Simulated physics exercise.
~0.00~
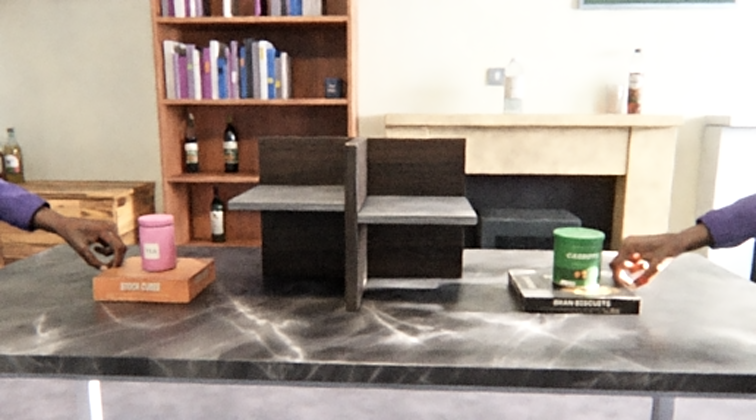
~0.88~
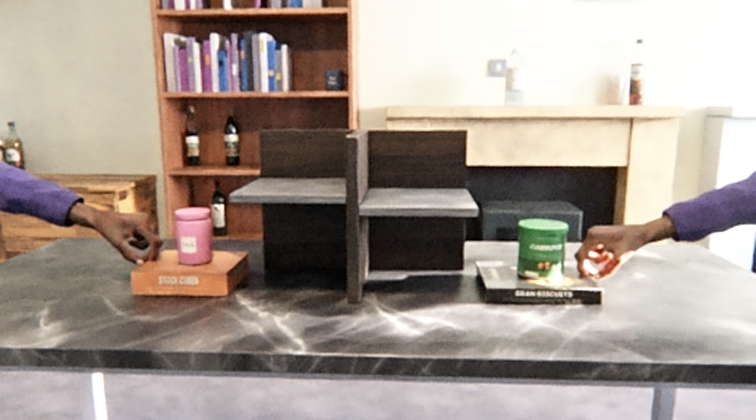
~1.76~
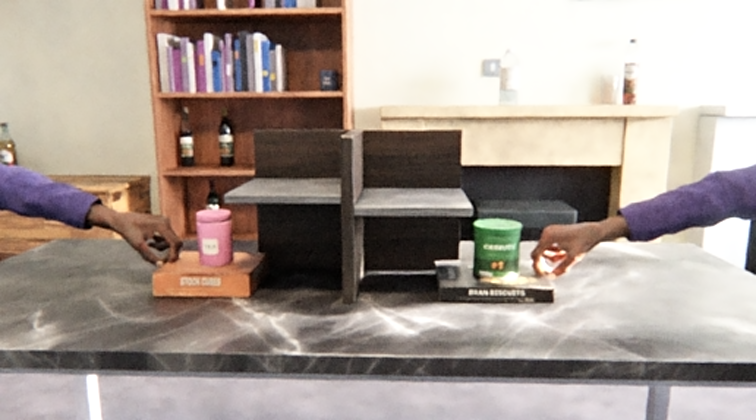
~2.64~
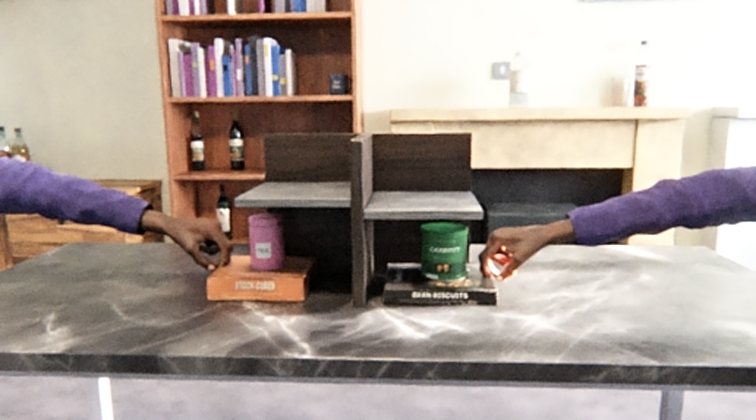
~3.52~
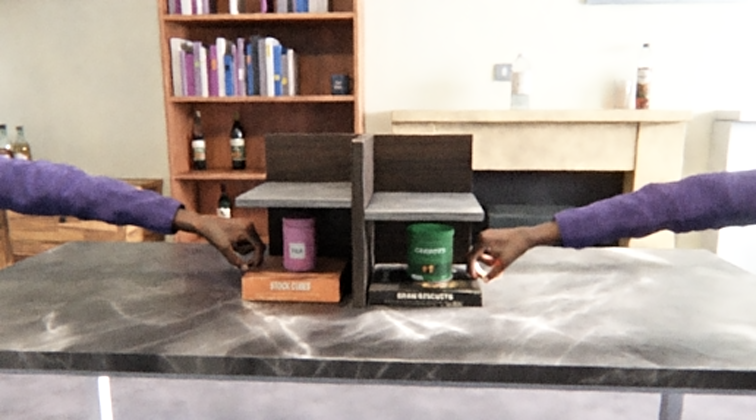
The video shows two hands pushing an orange packet carrying a pink jar from the left and a black packet carrying a green pot from the right towards a dark shelf, until both containers slide in beneath its ledges without being knocked.
